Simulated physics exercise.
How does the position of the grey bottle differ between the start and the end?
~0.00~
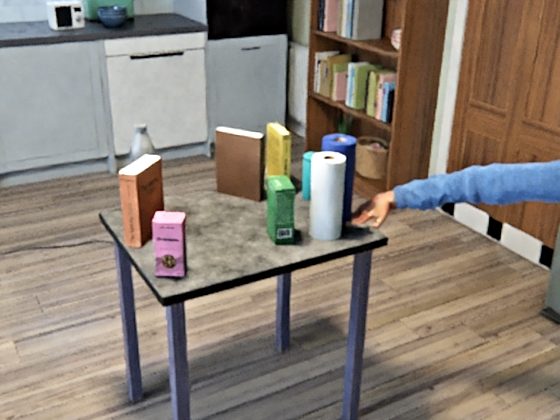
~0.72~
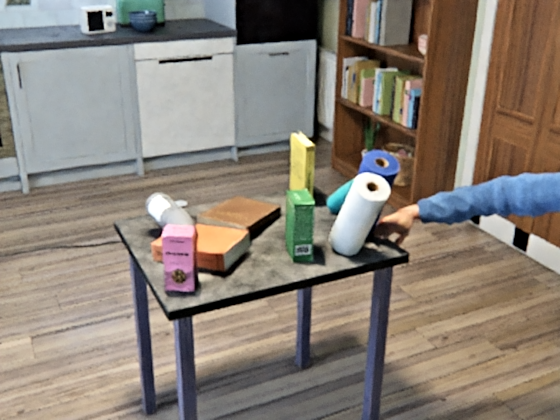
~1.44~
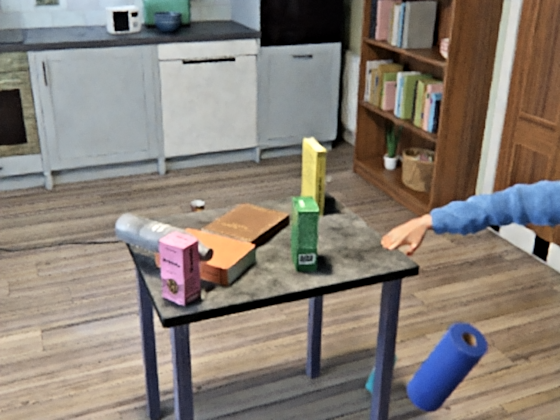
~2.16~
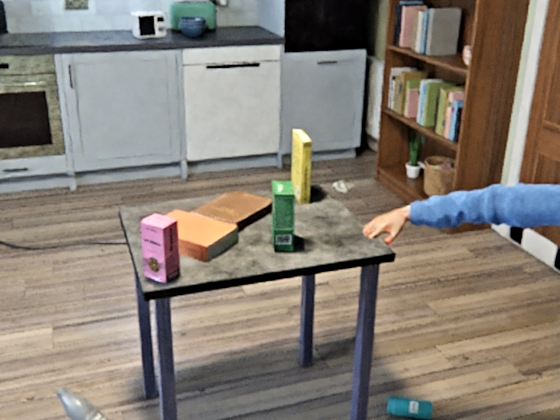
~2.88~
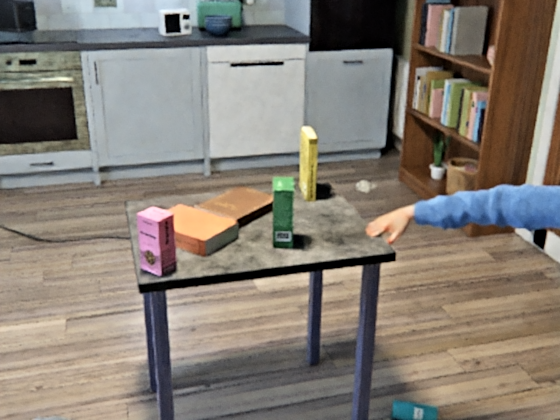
At the start the grey bottle stands upright on the table behind the orange book. By the end it has toppled and dropped off the table, and it is on its side on the floor.
